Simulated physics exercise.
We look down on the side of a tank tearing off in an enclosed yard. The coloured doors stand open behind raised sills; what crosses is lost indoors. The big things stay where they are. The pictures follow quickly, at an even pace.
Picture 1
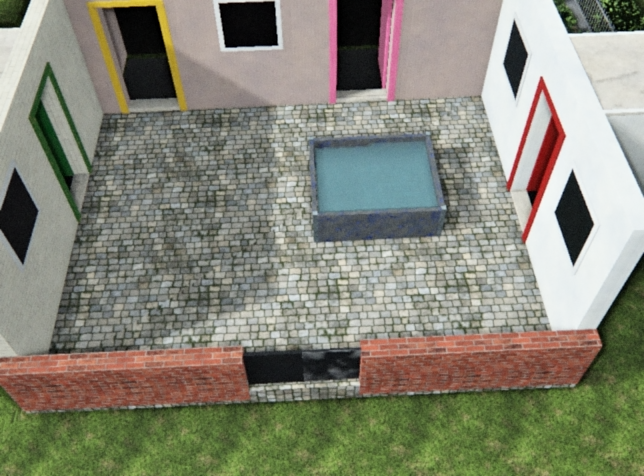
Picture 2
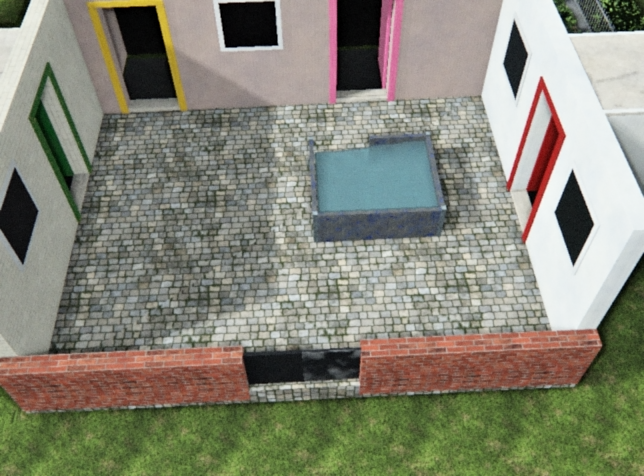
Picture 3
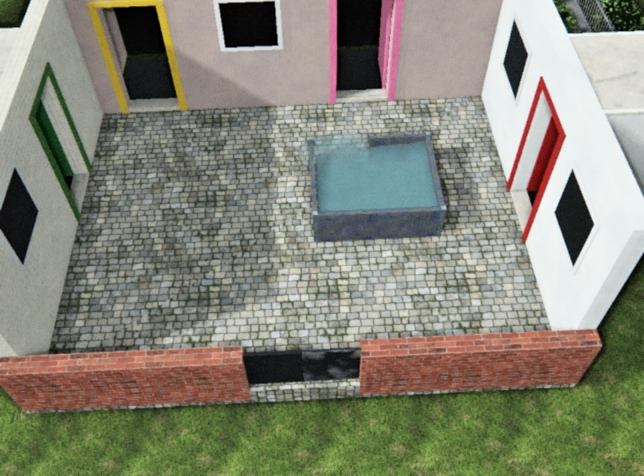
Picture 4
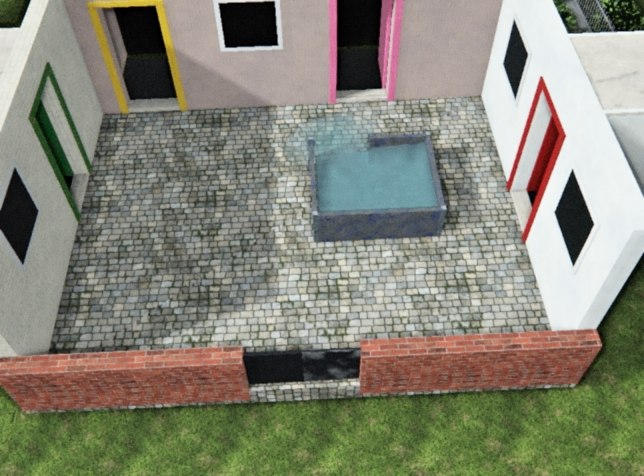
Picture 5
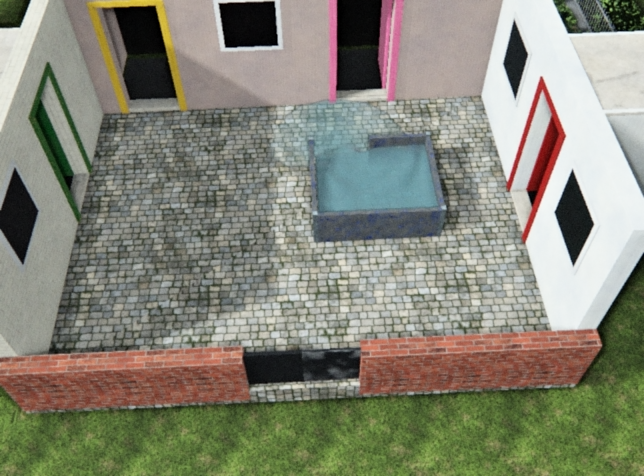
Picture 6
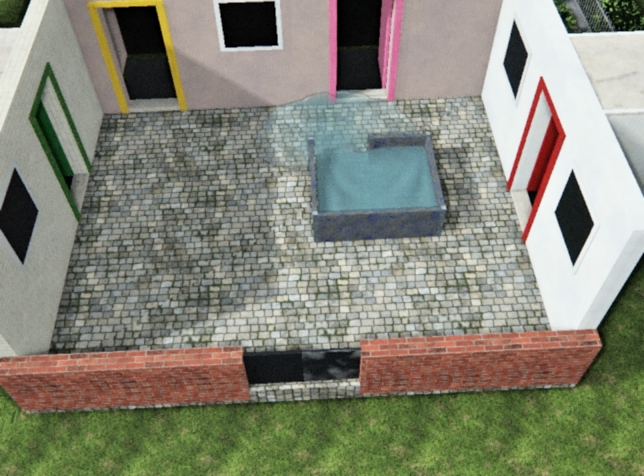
We see a walled, cobbled yard with coloured doorways and a still, rectangular tank of water. Part of the tank's far side opens, and water pours out through the gap, spreading across the paving behind it and toward the left.
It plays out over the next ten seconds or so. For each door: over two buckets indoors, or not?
One by one: The green door lets in a lot; the yellow door admits no more than that; the red door admits no more than that; the pink door lets in a lot.
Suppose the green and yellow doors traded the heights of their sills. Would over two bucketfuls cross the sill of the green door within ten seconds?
Then: The green one holds.
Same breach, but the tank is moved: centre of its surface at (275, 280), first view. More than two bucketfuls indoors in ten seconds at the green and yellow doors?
The green one goes over, the yellow one floods.
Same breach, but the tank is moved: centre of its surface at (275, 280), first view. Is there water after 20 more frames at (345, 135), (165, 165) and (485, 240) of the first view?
As listed: Wet, covered, no water.
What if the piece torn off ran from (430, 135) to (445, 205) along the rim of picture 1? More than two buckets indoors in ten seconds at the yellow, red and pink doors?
Then: The yellow door takes less; the red door lets more in; the pink door is under.
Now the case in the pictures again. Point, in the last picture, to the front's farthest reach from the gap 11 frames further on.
Close to (104, 117).
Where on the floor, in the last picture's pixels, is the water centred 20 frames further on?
Near (301, 162).
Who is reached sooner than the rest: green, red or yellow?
It is the yellow-painted one.
A moment on, water covers 15 % of the floor; the green door not reached, the yellow door not reached, the red door not reached, the pink door over two buckets in.
Next, water covers 20 % of the floor; the green door not reached, the yellow door wet at the sill, nothing in, the red door not reached, the pink door far over two buckets in.
Then, water covers 30 % of the floor; the green door under two buckets in, the yellow door wet at the sill, nothing in, the red door not reached, the pink door far over two buckets in.
Later, water covers 55 % of the floor; the green door over two buckets in, the yellow door under two buckets in, the red door wet at the sill, nothing in, the pink door far over two buckets in.
In the end, water covers 80 % of the floor; the green door over two buckets in, the yellow door under two buckets in, the red door wet at the sill, nothing in, the pink door far over two buckets in.
